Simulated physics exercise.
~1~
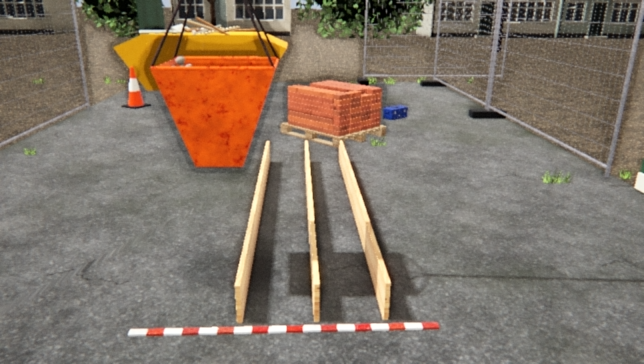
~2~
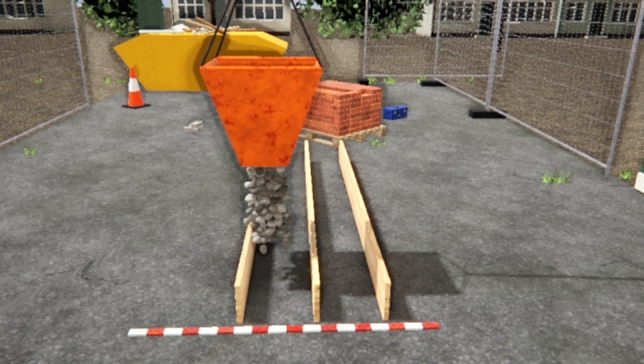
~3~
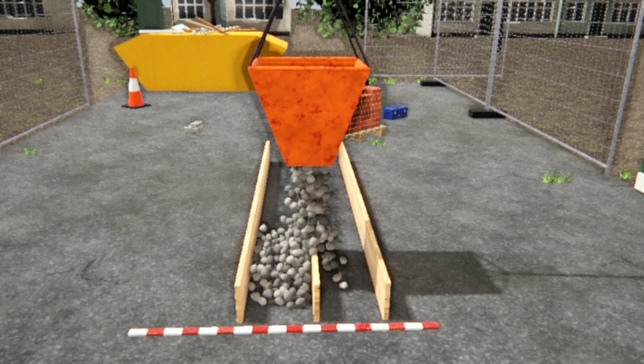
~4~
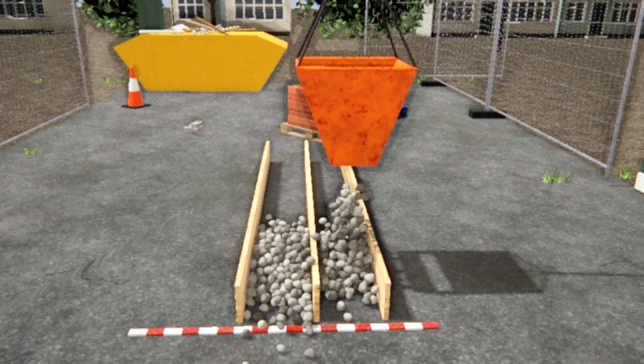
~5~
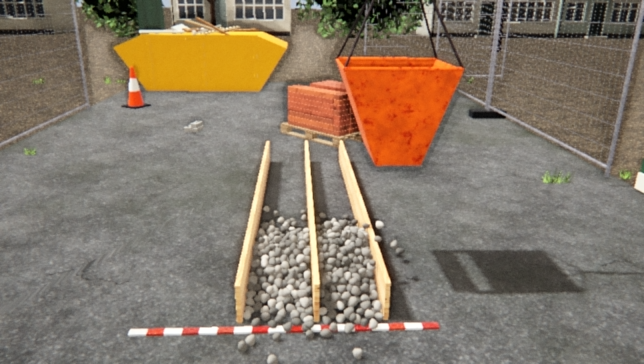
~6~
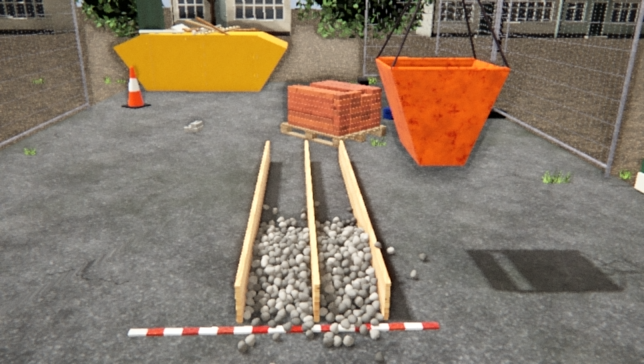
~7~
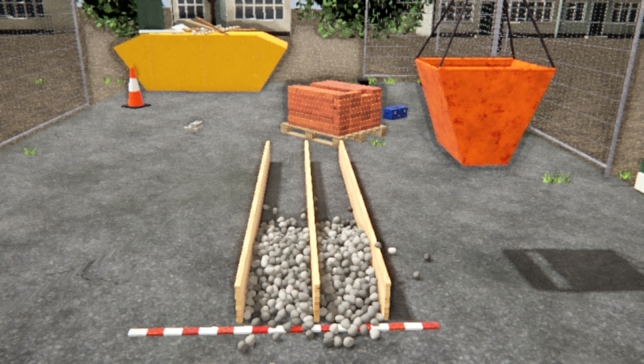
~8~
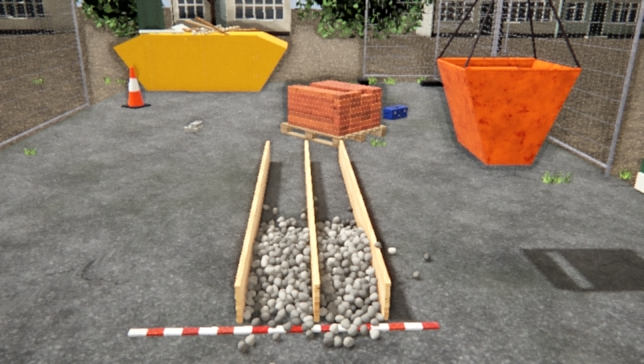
In a fenced yard, an orange skip hanging from a crane moved right over three wooden planks, dropping grey stones from its bottom, then carried on empty while the stones lay heaped across both bays, with a few spilled outside.
